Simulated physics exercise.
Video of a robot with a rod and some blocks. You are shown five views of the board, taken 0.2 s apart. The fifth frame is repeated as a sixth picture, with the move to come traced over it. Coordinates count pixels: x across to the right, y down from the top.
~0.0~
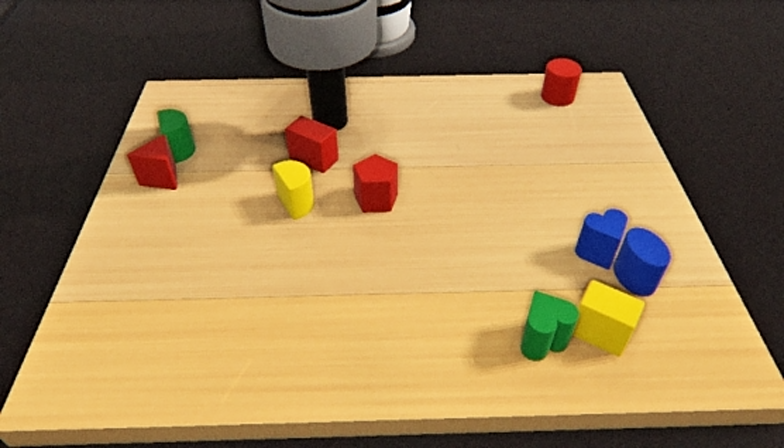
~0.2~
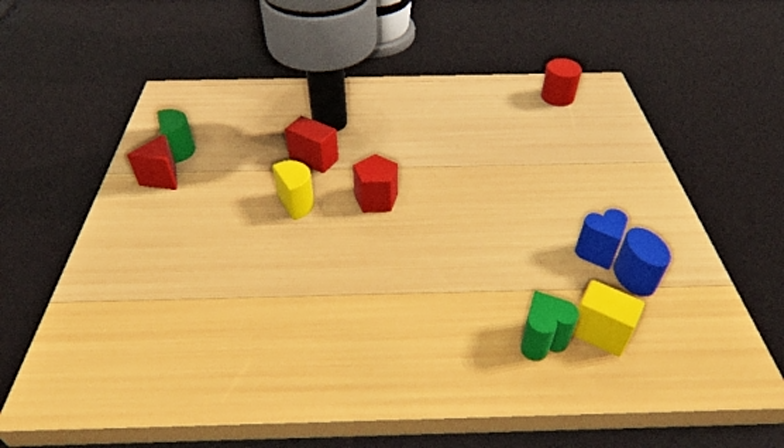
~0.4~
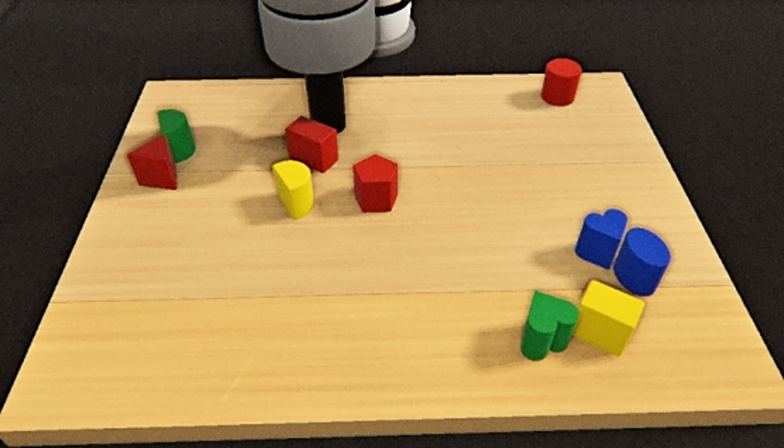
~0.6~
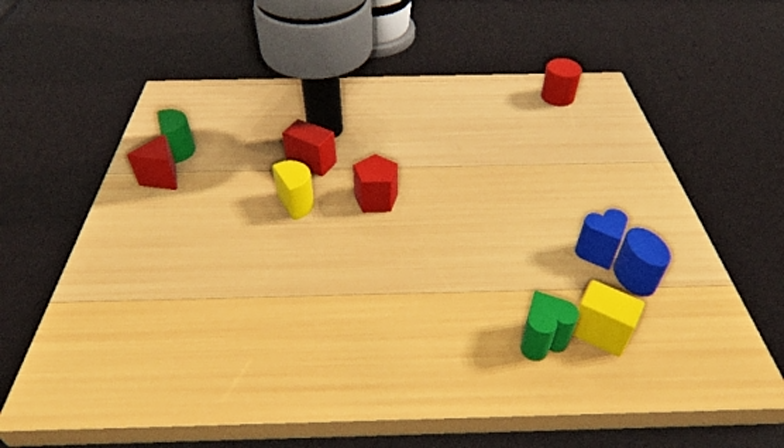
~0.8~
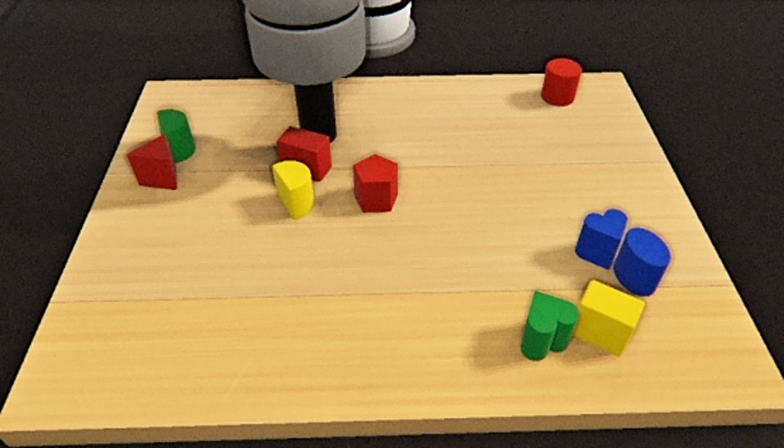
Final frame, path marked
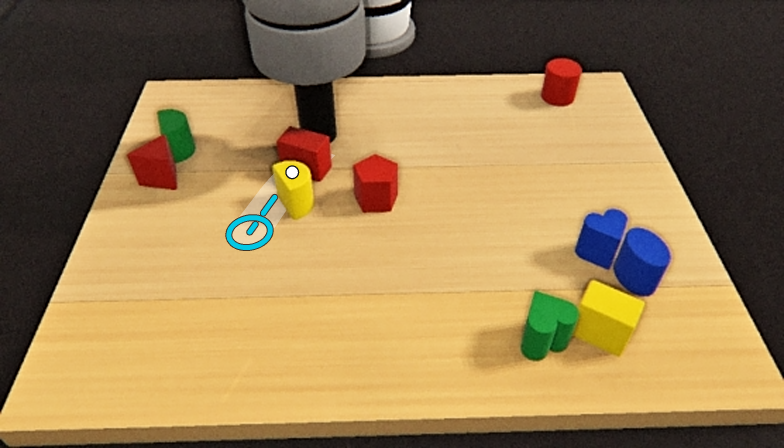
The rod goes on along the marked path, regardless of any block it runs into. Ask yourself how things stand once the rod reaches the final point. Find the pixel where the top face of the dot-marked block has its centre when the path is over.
I predict (281, 241).
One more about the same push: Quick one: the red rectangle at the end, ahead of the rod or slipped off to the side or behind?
The rod will still be pushing it.
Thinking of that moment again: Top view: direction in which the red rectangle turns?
Looking down, it rotates anti-clockwise.
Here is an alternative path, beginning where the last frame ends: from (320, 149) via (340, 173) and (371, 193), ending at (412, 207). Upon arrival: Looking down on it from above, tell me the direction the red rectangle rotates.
It makes a clockwise turn.
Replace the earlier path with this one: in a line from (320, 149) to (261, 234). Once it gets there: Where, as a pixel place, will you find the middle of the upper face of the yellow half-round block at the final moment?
The middle of its upper face will lie at (268, 255).
The drawn path runs from (320, 149) through (283, 187) to (250, 232); the dot is on the yellow half-round block.
The first path, step by step. One third of the way, rod at (293, 160); yellow half-round block at (286, 188), turned 15° anticlockwise; red rectangle at (279, 165), turned 20° anticlockwise.
Two thirds of the way, rod at (269, 187); yellow half-round block at (281, 216), turned 50° anticlockwise; red rectangle at (257, 196), turned 35° anticlockwise.
At the end, rod at (246, 218); yellow half-round block at (281, 241), turned 105° anticlockwise; red rectangle at (237, 231), turned 50° anticlockwise; red pentagonal block not moved.
